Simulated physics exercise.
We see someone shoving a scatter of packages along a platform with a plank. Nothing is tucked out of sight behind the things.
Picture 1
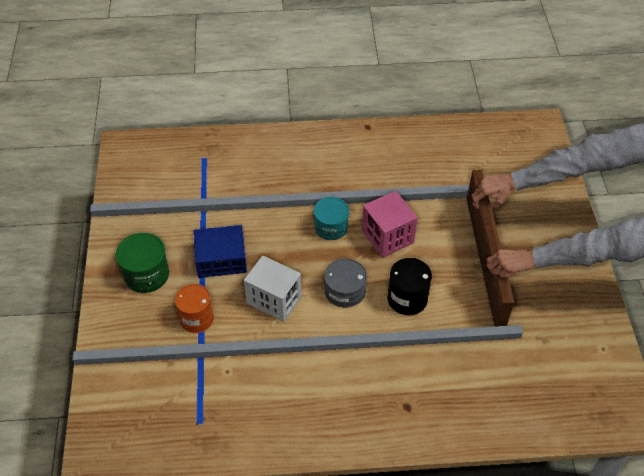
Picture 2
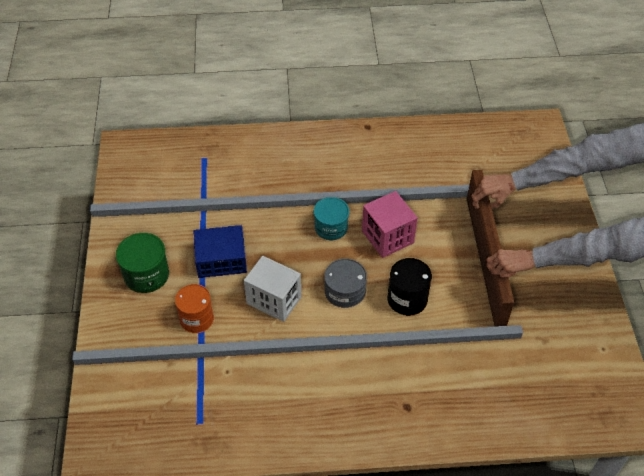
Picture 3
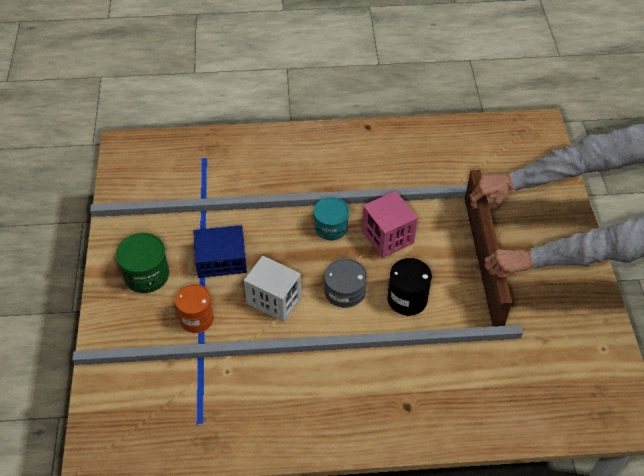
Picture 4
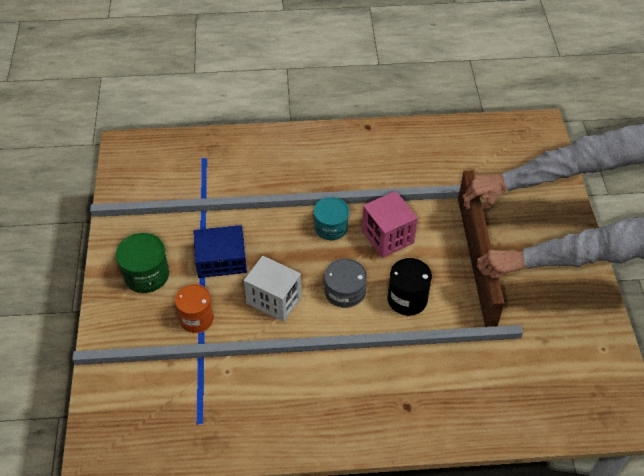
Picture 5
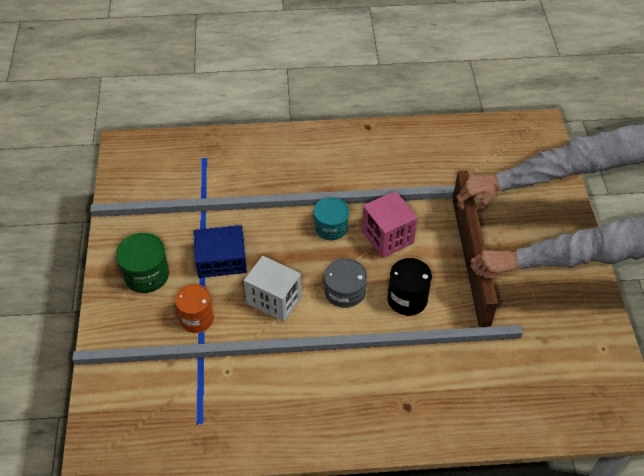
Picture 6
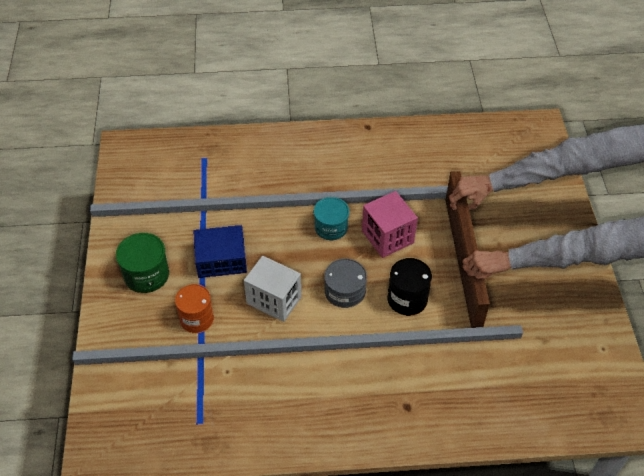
The clip opens on a wooden platform where colourful canisters, pails and crates sit scattered between two grey rails, with blue tape crossing near the left. Two hands grip a plank at the right and slide it slightly leftward, while the packages stay still, untouched by it.
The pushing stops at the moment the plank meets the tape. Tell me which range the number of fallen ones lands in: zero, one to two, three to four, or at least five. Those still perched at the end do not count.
I expect none of them to drop off the edge.
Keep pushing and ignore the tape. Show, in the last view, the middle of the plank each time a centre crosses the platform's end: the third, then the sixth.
Around (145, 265); afterwards around (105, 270).
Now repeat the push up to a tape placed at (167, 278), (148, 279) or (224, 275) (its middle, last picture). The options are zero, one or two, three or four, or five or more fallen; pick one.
Taking the places in the order asked: Either one or two, then one to two, then zero.
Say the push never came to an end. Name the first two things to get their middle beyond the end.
In order: The green pail, then the blue crate.
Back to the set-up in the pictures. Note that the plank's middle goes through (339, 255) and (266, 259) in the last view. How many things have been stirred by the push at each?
Counts: 5, 7.
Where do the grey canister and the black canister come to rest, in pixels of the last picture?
About (181, 270), and about (179, 301).
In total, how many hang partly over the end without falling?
The number is 1.
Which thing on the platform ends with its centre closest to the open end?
The green pail.
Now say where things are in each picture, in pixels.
In the first frame, green pail (143, 263); orange canister (195, 309); blue crate (220, 251); plank (489, 247); tape (202, 276).
In the second frame, orange canister (195, 309); plank (489, 247).
In the third frame, blue crate (220, 251); black canister (409, 287).
In the fourth frame, green pail (143, 263); white crate (273, 289).
In the fifth frame, orange canister (195, 309); turquoise pail (331, 219).
In the sixth frame, green pail (143, 263); orange canister (195, 309); blue crate (220, 251); plank (466, 248); tape (202, 276).
Early on, none off yet; green pail at rest near (143, 263); orange canister at rest near (195, 309); blue crate at rest near (220, 251).
Finally, the number that fall off is zero.
